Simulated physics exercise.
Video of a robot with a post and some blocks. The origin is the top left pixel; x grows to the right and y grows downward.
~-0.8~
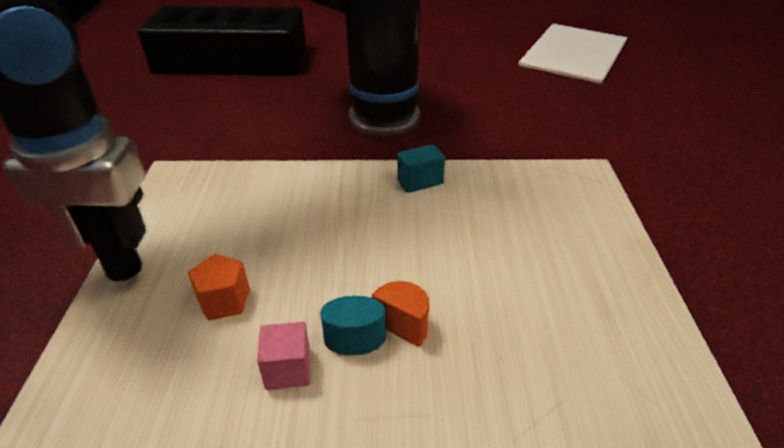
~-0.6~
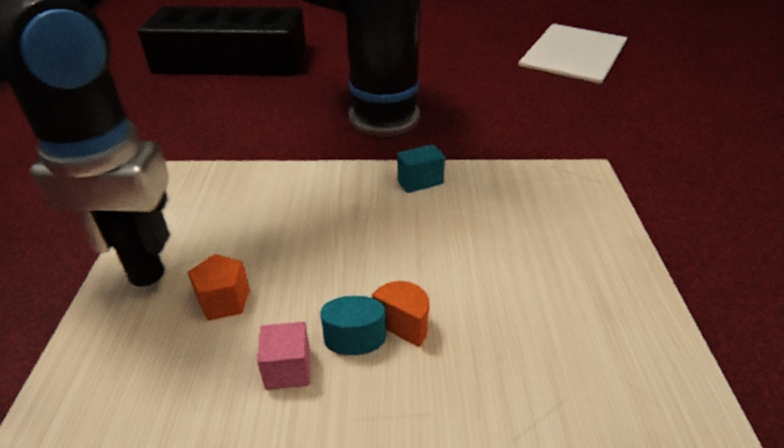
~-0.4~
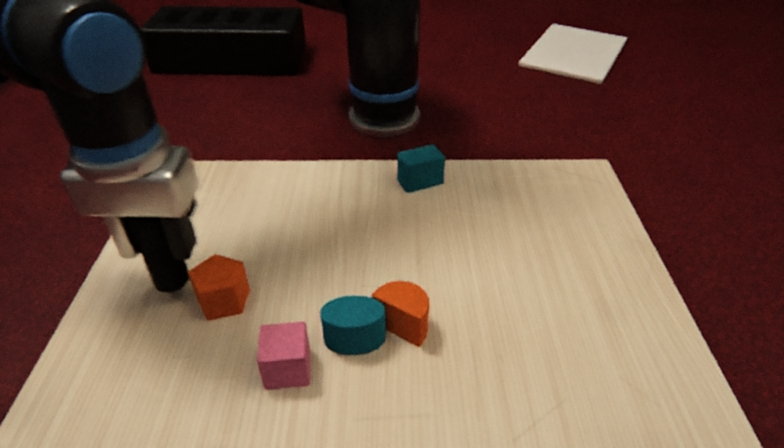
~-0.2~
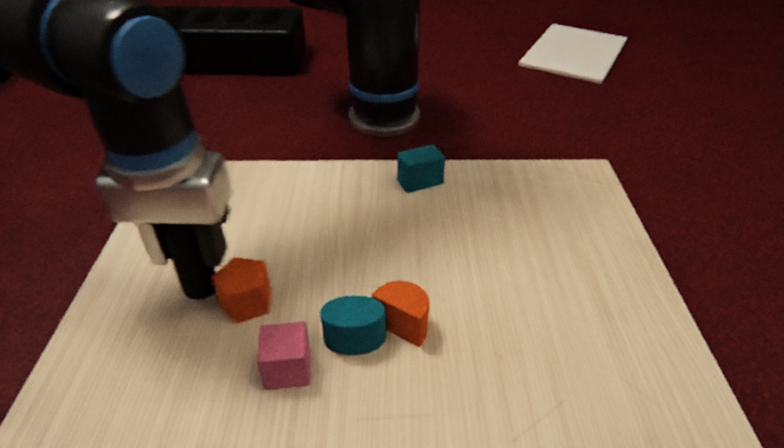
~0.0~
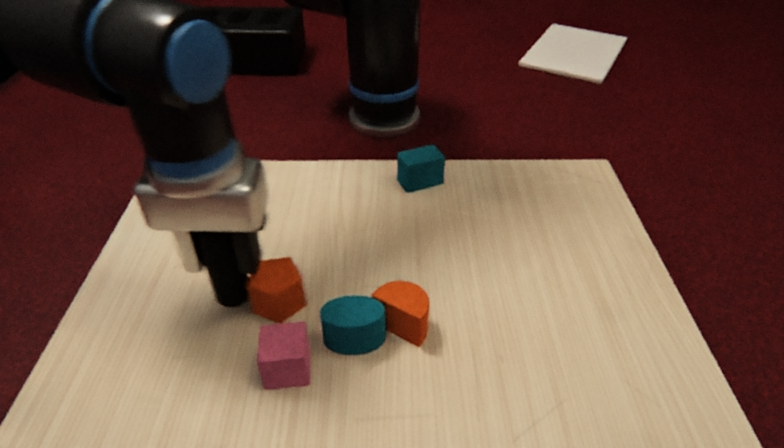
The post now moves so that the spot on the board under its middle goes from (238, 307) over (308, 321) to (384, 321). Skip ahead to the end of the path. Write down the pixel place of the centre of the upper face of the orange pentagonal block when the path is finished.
The centre of its top will be at (350, 263).
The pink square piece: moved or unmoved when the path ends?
It stays.
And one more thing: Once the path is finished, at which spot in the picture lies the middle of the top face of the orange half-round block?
Its top centre is at about (435, 297).
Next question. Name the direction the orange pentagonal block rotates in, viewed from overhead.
Seen from overhead, it turns anticlockwise.
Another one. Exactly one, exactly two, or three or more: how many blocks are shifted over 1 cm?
I'm going with three or more.
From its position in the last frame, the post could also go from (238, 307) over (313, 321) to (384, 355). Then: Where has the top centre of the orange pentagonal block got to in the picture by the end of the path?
Its top centre is at about (339, 267).
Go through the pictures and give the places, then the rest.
The first picture shows post's lower end at (125, 269); orange pentagonal block at (215, 272); pink square piece at (282, 340); turquoise oval block at (352, 310); orange half-round block at (404, 296).
The second picture shows post at (147, 275); blocks still.
The third picture shows post at (173, 280); blocks still.
The fourth picture shows post at (202, 287); orange pentagonal block at (240, 274).
The fifth picture shows post at (234, 294); orange pentagonal block at (274, 274); pink square piece at (282, 340); turquoise oval block at (352, 310); orange half-round block at (404, 296).
What follows on the original path. One third of the way, post at (283, 305); orange pentagonal block at (317, 271), turned 50° anticlockwise.
Two thirds of the way, post at (333, 310); orange pentagonal block at (347, 264), turned 90° anticlockwise; turquoise oval block at (366, 316).
At the end, post at (384, 309); orange pentagonal block at (350, 263), turned 95° anticlockwise; pink square piece still; turquoise oval block at (385, 325); orange half-round block at (435, 297).
